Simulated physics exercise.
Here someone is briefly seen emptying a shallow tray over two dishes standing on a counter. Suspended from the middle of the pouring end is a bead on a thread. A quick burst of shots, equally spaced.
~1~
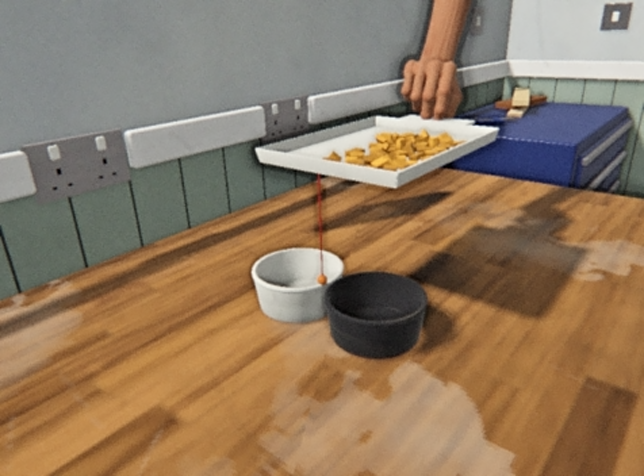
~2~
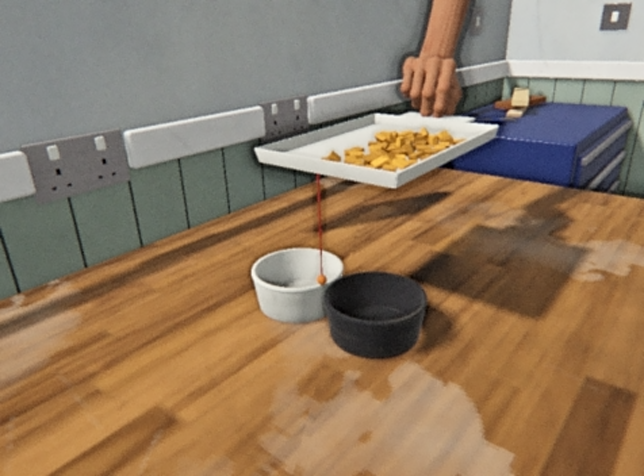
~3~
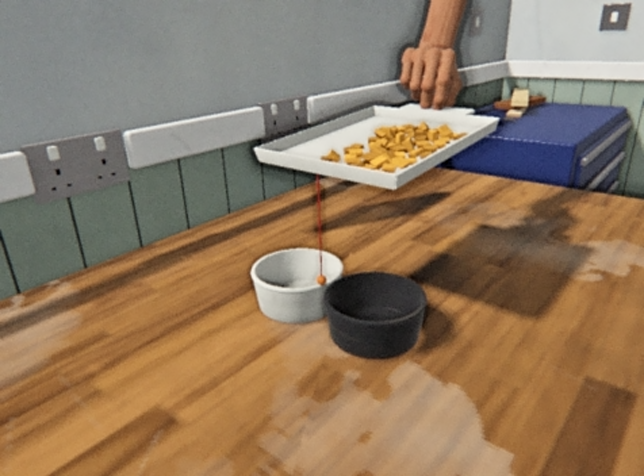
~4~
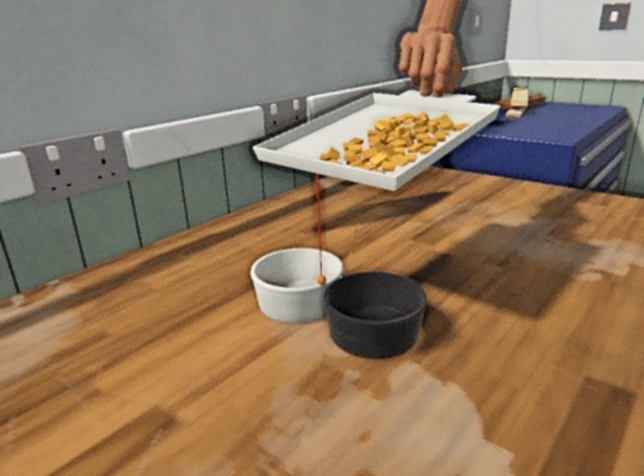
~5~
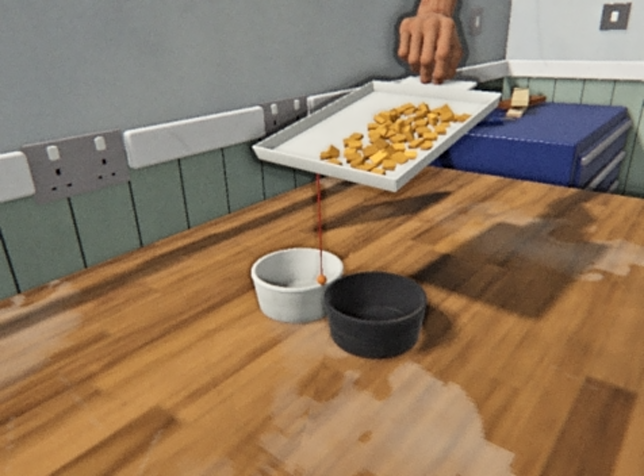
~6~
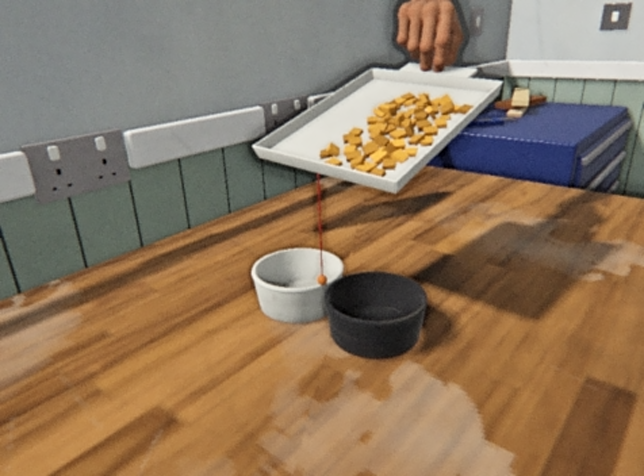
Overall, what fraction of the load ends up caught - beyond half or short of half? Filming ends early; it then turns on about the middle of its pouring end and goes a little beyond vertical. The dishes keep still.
Short of half.
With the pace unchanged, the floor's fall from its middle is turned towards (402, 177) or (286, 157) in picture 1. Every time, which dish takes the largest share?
1: The dish to the right. 2: The dish to the left.
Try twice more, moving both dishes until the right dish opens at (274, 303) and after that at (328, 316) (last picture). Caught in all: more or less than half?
For the two tries in order: Not as much as half, exceeding half.
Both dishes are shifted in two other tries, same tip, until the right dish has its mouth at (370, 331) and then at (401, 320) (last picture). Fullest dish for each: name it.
Try 1: The dish to the right; try 2: The dish to the right.
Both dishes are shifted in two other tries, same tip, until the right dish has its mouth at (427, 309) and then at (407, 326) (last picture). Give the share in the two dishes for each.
Respectively 10 percent and 60 percent.
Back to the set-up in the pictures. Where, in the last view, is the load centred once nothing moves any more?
The centre comes to rest close to (329, 370).
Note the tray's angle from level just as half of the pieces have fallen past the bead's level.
About 110° of tilt.
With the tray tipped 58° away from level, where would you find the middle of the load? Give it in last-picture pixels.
In the last view, the load is centred close to (366, 153).
Just after the last frame, tray tipped steeply; almost all on the tray; just a few outside both; about a tenth in the air.
A moment on, tray tipped right over; the larger part on the tray; roughly a quarter outside both.
Further on, tray tipped past a quarter turn; about a tenth in the right dish; the larger part outside both.
When it is over, tray tipped past a quarter turn; about a tenth in the right dish; not one in the left dish; the larger part outside both.
